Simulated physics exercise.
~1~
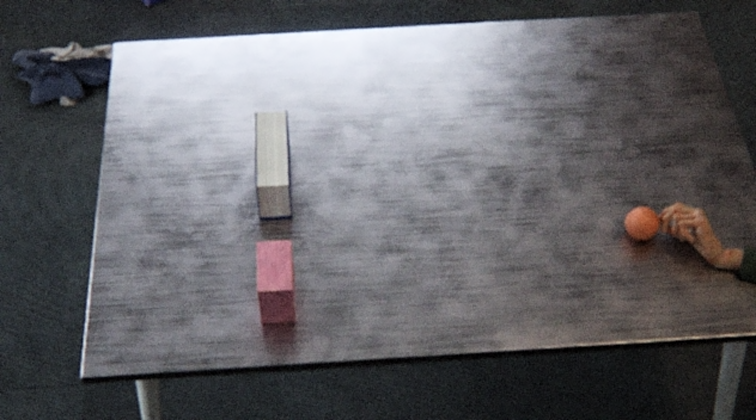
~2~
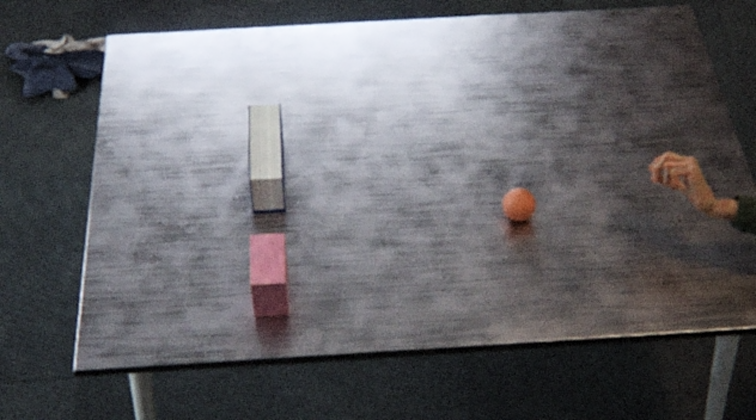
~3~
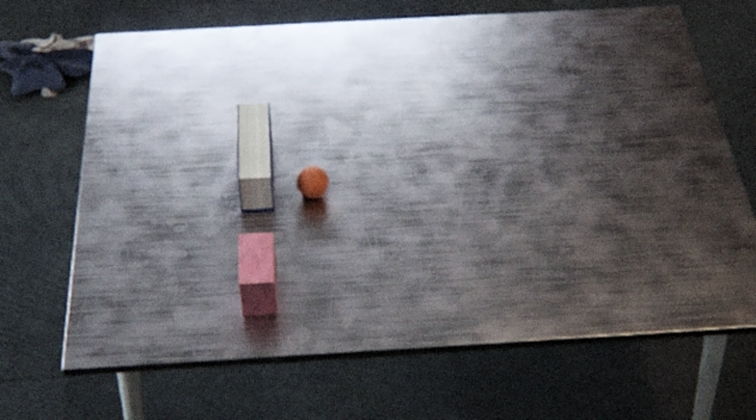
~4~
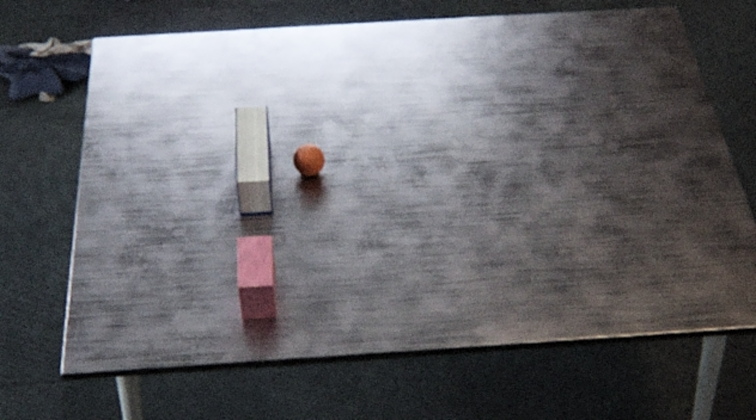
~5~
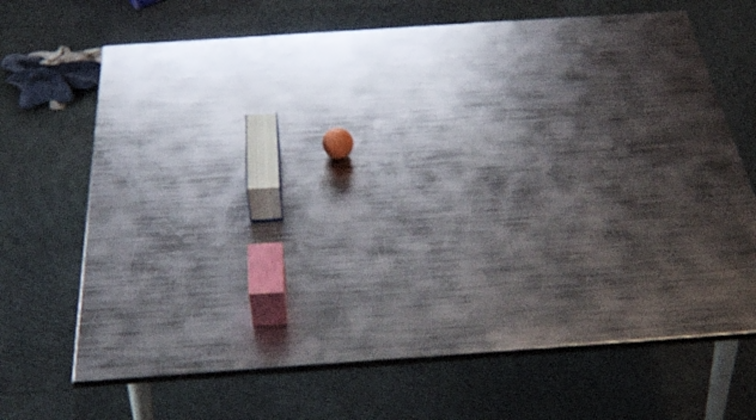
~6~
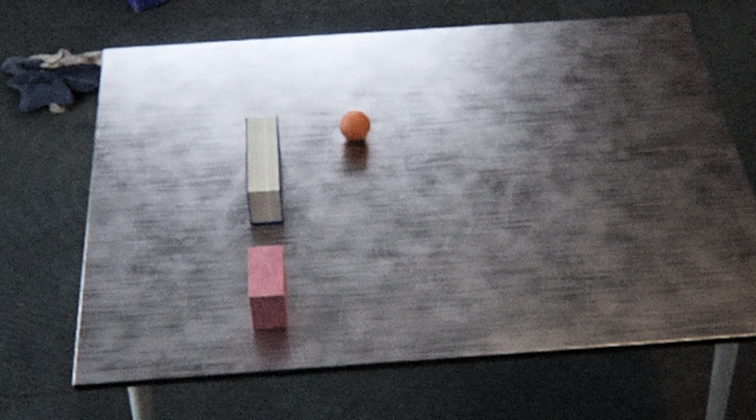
An orange rolls left from a hand, hits the blue book, and rebounds up and right.
